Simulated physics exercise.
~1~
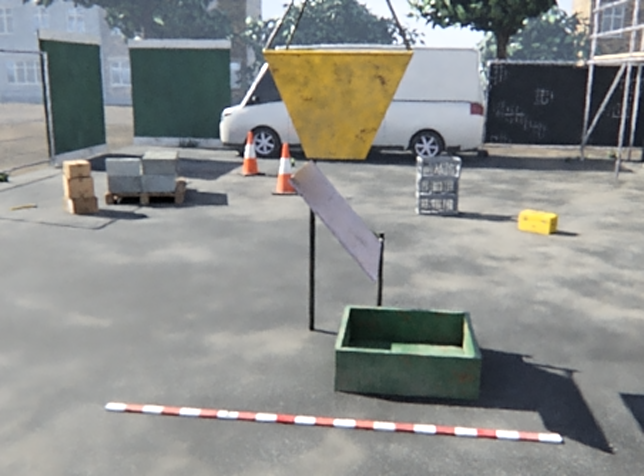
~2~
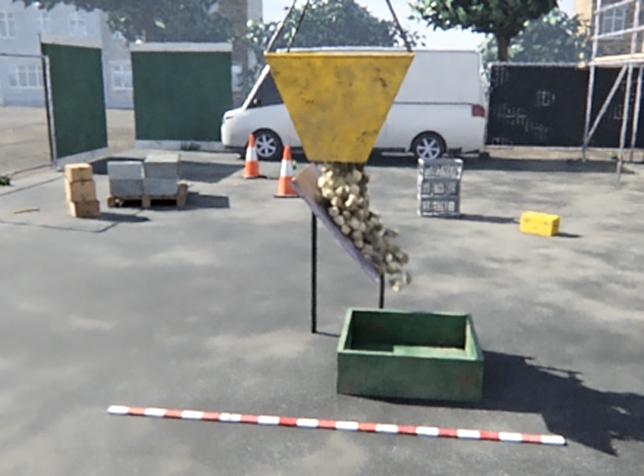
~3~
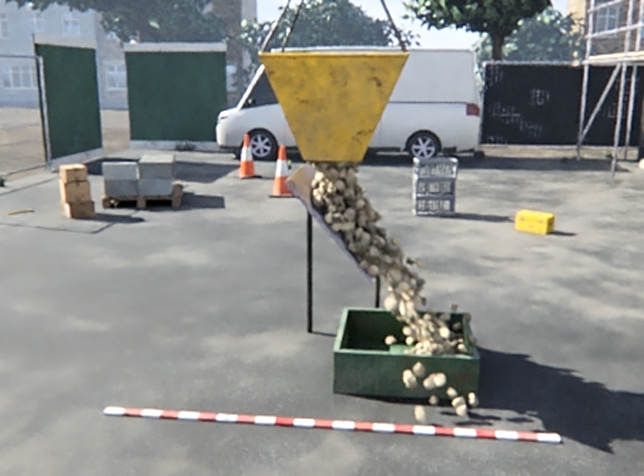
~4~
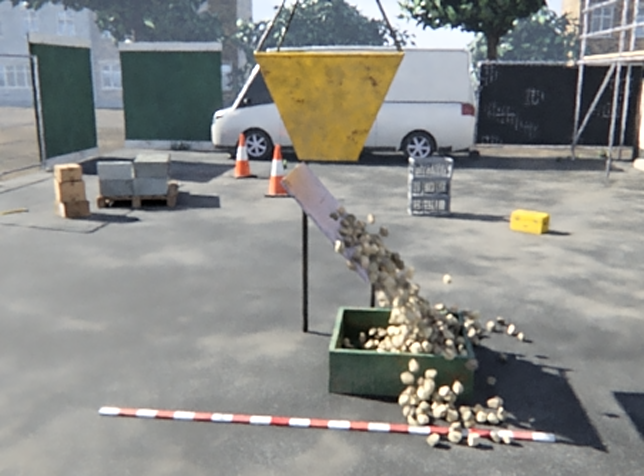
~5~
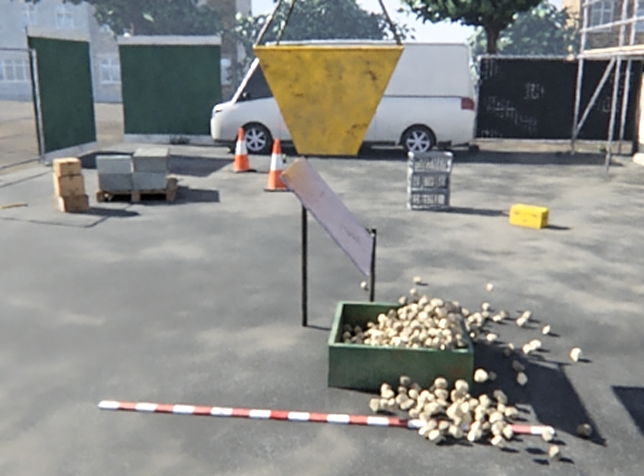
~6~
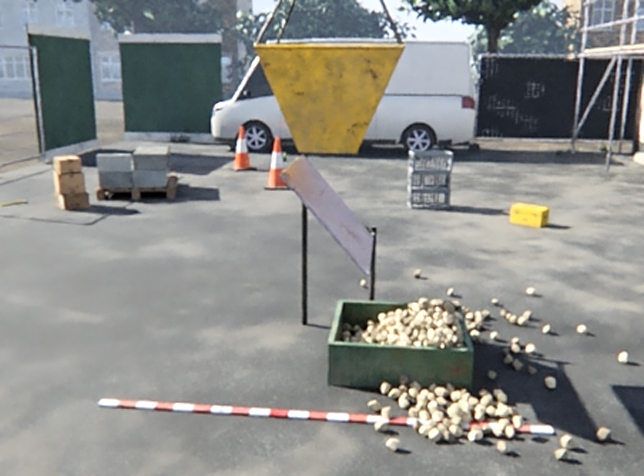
Pale, rounded-looking stones drop from a yellow skip hanging over a grey paved yard, seen from the front by a slightly swaying camera. Below it are a tilted steel slide on dark posts, an open green bin and a red-and-white striped staff on the ground, with a white van, traffic cones and green panels behind. The stones pour onto the slide and run down to the right into the bin. Some spill over its front and right side as the skip empties. Finally, most lie heaped in the bin, while the rest are scattered in front and to the right, some around the staff.
